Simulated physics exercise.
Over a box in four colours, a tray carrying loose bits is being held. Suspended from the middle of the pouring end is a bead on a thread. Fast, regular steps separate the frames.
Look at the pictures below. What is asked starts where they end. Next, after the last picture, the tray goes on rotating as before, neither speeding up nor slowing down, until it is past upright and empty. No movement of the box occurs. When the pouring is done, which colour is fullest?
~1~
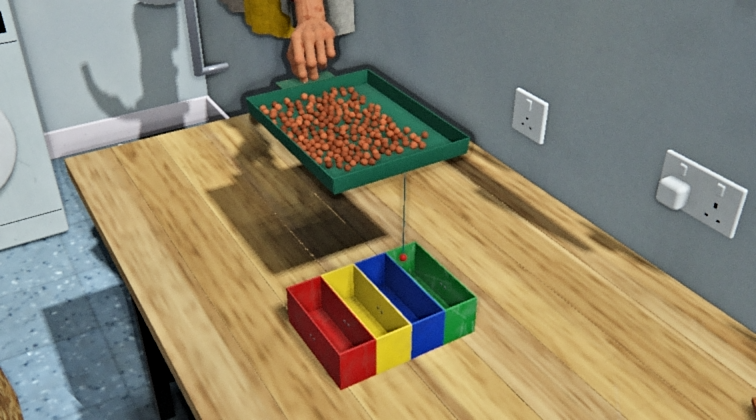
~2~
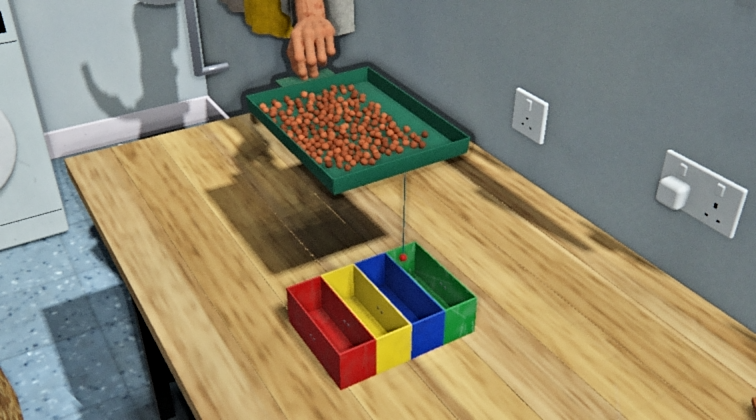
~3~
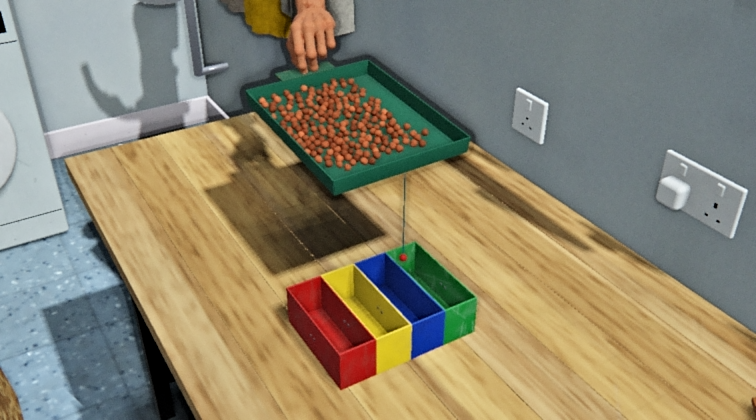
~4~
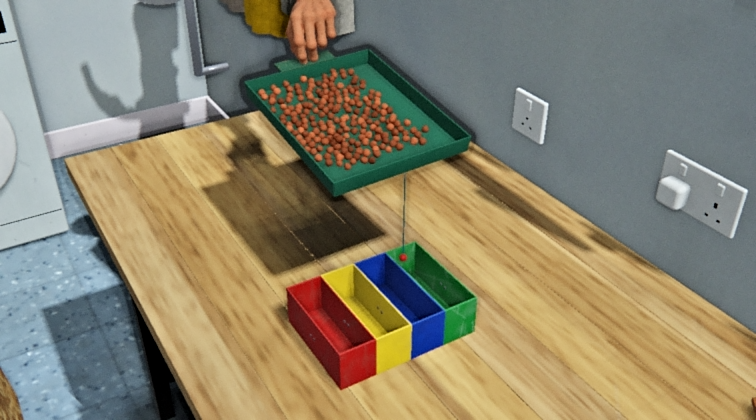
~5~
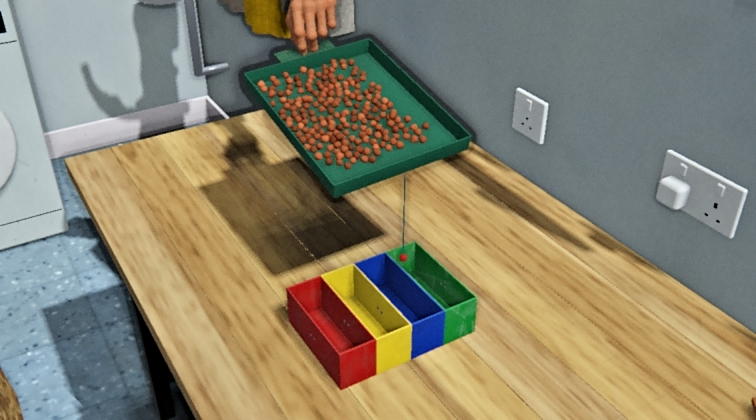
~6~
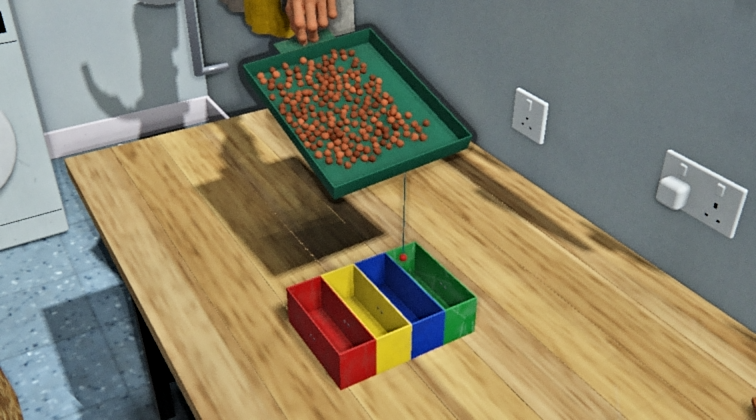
Fullest: The yellow cell.
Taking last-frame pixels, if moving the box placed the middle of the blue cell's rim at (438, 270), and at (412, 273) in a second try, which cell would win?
Taking the two placings in order, you'd get that red cell and then the red one.
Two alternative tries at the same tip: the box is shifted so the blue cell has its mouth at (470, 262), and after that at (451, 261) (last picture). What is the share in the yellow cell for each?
About 10 and 10 per cent respectively.
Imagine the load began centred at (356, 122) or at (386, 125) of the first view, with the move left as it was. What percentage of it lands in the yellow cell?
Around 40 then around 30 per cent.
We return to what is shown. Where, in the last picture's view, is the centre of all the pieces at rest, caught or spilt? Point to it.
Roughly at (378, 335), give or take.
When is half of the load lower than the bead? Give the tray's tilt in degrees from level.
The tilt is near 110° by then.
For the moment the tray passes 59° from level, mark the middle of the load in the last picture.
I'd put it at about (362, 139).
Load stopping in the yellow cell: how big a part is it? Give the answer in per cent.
I'd put that share near 40 per cent.
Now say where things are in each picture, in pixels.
The first frame shows corners of the pouring end (334, 178) and (468, 138), level; middle of the load (345, 128), clay pellets; bead on its thread (403, 258); red cell (358, 361); yellow cell (394, 346); blue cell (428, 332); green cell (460, 318).
The second frame shows corners of the pouring end (334, 178) and (468, 137), level; middle of the load (345, 126).
The third frame shows corners of the pouring end (334, 180) and (468, 137), tipped barely, lowest at the left corner; middle of the load (345, 123).
The fourth frame shows corners of the pouring end (334, 182) and (469, 136), tipped a little, lowest at the left corner; middle of the load (345, 118).
The fifth frame shows corners of the pouring end (335, 184) and (469, 136), tipped a little, lowest at the left corner; middle of the load (346, 113).
The sixth frame shows corners of the pouring end (335, 186) and (470, 135), tipped clearly, lowest at the left corner; middle of the load (346, 108); red cell (358, 361); yellow cell (394, 346); blue cell (428, 332); green cell (460, 318).
Just after the last frame, tray tipped steeply; every one on the tray.
A moment on, tray tipped right over; almost all on the tray; just a few in the blue cell; just a few in the yellow cell; just a few falling or outside the box.
Further on, tray tipped past a quarter turn; roughly half in the yellow cell; roughly a quarter in the blue cell; roughly a quarter in the red cell; about a tenth in the green cell; just a few falling or outside the box.
When it is over, tray tipped past a quarter turn; roughly half in the yellow cell; roughly a quarter in the blue cell; roughly a quarter in the red cell; about a tenth in the green cell; just a few outside the box.
